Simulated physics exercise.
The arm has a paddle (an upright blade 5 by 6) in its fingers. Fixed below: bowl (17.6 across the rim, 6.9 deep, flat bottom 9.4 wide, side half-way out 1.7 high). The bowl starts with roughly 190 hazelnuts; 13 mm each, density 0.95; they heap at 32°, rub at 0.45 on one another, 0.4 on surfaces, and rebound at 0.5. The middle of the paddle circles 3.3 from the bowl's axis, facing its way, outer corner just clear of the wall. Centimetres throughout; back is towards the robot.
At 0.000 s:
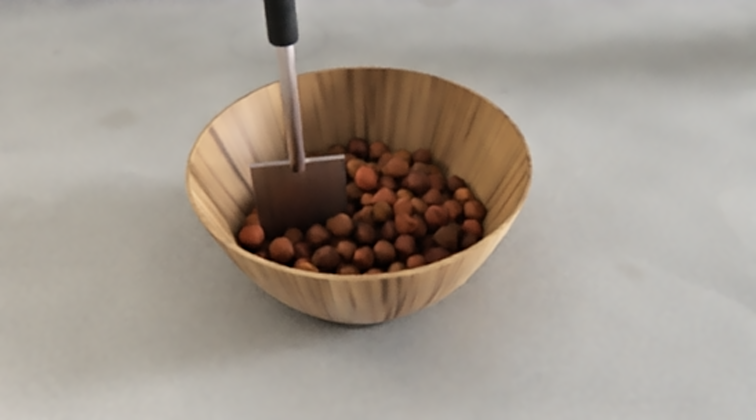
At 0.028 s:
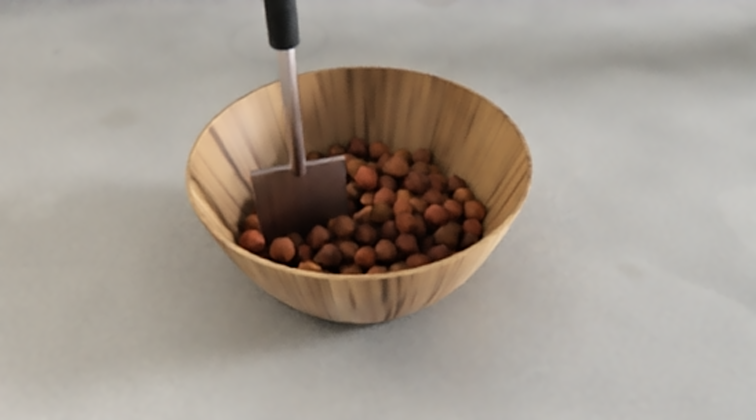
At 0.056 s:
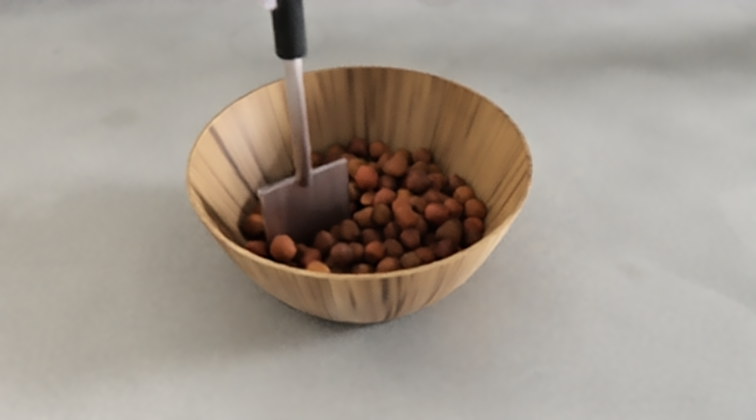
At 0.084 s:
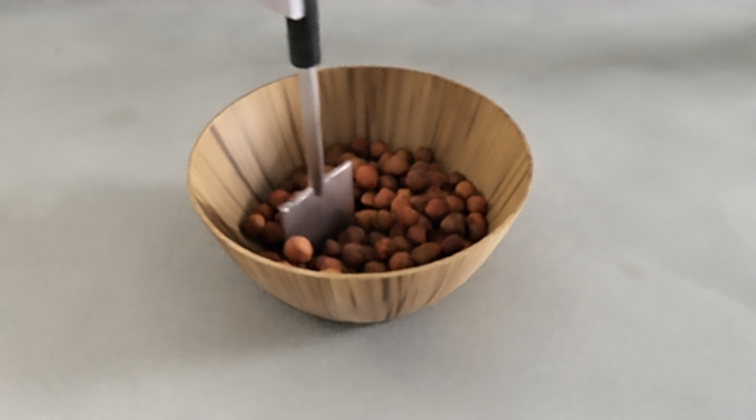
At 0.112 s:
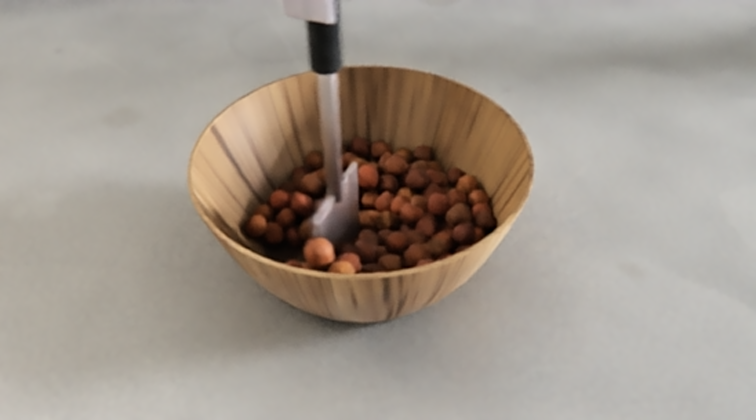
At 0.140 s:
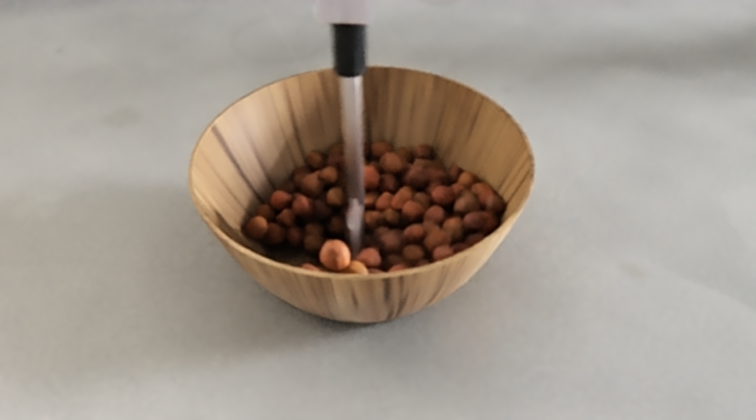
On a plain grey surface, a wooden bowl holds a heap of round, reddish-brown nuts, with a flat metal paddle standing at the left side. The paddle sweeps through them toward the near side and rightward, turning until its blade is edge-on, pushing some nuts along while others fill in behind.
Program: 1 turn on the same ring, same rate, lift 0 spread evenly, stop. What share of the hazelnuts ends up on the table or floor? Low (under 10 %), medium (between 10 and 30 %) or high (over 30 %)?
Share on the table or floor: Low (under 10 %).
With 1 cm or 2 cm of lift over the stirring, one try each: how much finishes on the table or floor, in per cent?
About 5 and 0 per cent.
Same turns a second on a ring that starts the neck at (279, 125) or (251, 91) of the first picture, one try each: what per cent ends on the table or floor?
Some 10 and 0 per cent.
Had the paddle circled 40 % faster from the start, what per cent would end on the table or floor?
It would be near 20 per cent.
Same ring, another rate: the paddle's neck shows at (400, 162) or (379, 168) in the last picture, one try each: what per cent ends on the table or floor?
Some 20 and 15 per cent.
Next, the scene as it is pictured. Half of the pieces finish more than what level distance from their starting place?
Roughly 7 cm.
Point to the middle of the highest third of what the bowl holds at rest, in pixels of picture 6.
Around (325, 263).
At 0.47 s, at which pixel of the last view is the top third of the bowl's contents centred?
Near (286, 148).
After 0.31 s, 185° round, highest piece 9 above the table; 192 in the bowl.
After 0.47 s, 293° round, highest piece 8 above the table; 184 in the bowl, 3 on the table or floor, 5 in flight or on the tool.
After 0.76 s, 0° round, highest piece 6 above the table; 184 in the bowl, 8 on the table or floor.
After 1.46 s, 0° round, highest piece 6 above the table; 184 in the bowl, 8 on the table or floor.
At rest, 184 in the bowl, 8 on the table or floor. That is 4 % on the table or floor.
